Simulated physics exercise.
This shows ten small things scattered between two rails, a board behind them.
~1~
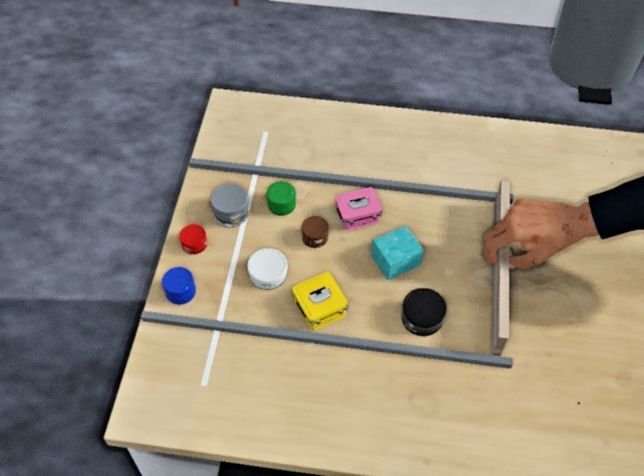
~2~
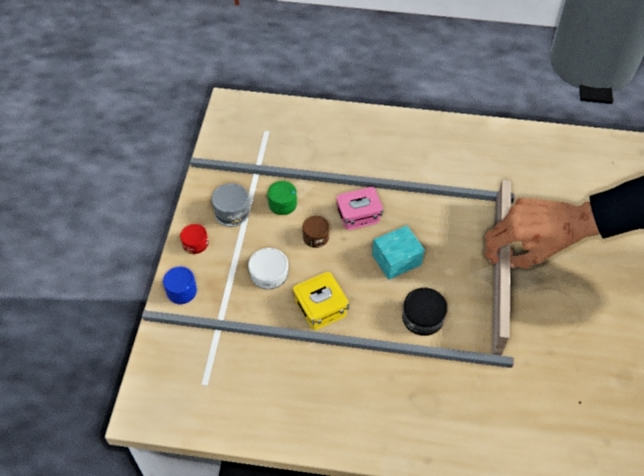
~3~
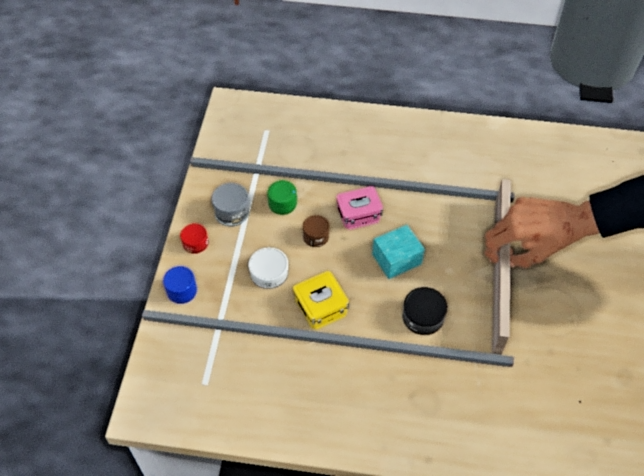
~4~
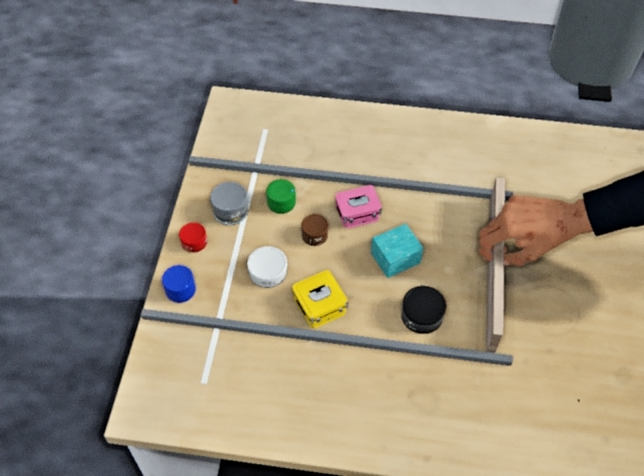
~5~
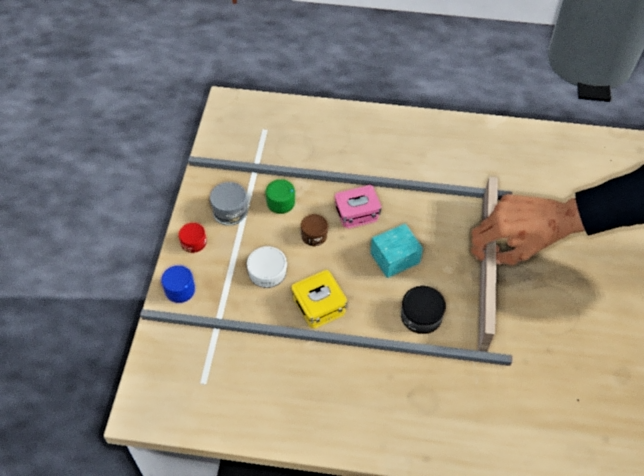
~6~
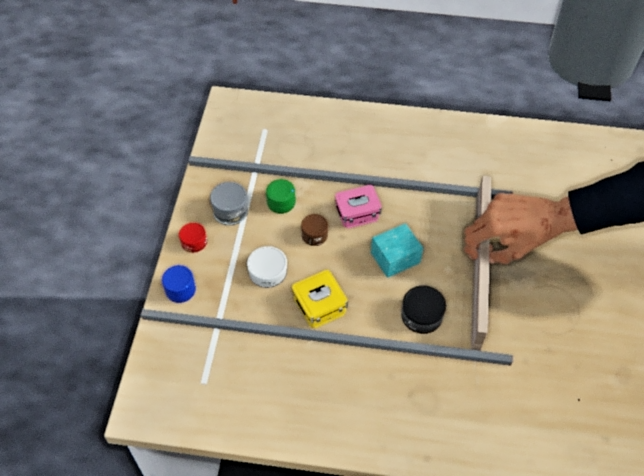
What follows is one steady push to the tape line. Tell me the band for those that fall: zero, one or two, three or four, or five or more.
The number that fall off is one or two.
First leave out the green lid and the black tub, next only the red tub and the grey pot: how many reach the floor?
The counts: 0 and 1.
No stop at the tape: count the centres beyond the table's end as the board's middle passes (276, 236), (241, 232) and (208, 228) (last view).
The counts: 0, 2 and 6.
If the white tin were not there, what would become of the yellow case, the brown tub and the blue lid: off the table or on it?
The yellow case stays on, the brown tub remains up, the blue lid goes over.
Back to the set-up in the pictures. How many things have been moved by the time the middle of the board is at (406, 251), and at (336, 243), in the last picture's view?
2 and 5.
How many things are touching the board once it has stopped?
It touches 4.
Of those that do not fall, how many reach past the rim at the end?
1 of them.
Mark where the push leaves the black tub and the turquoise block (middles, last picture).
About (204, 285), and the other about (222, 221).
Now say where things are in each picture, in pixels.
Blue lid (179, 286); red tub (194, 240); grey pot (230, 206); board (501, 265); tape (238, 245), in the first picture.
Red tub (195, 239); brown tub (316, 232), in the second picture.
Grey pot (231, 205); turquoise block (398, 252), in the third picture.
Blue lid (179, 284); yellow case (320, 300), in the fourth picture.
Red tub (193, 238); green lid (281, 197), in the fifth picture.
Blue lid (179, 284); red tub (193, 238); grey pot (230, 204); board (481, 260); tape (238, 243), in the sixth picture.
Soon after, none off yet; blue lid at rest near (179, 284); red tub at rest near (193, 238); grey pot at rest near (230, 204).
After that, none off yet; blue lid displaced a little near (166, 283); red tub at rest near (193, 238); grey pot displaced about its own width near (203, 202).
In the end, the number that fall off is one or two; gone, grey pot and blue lid.
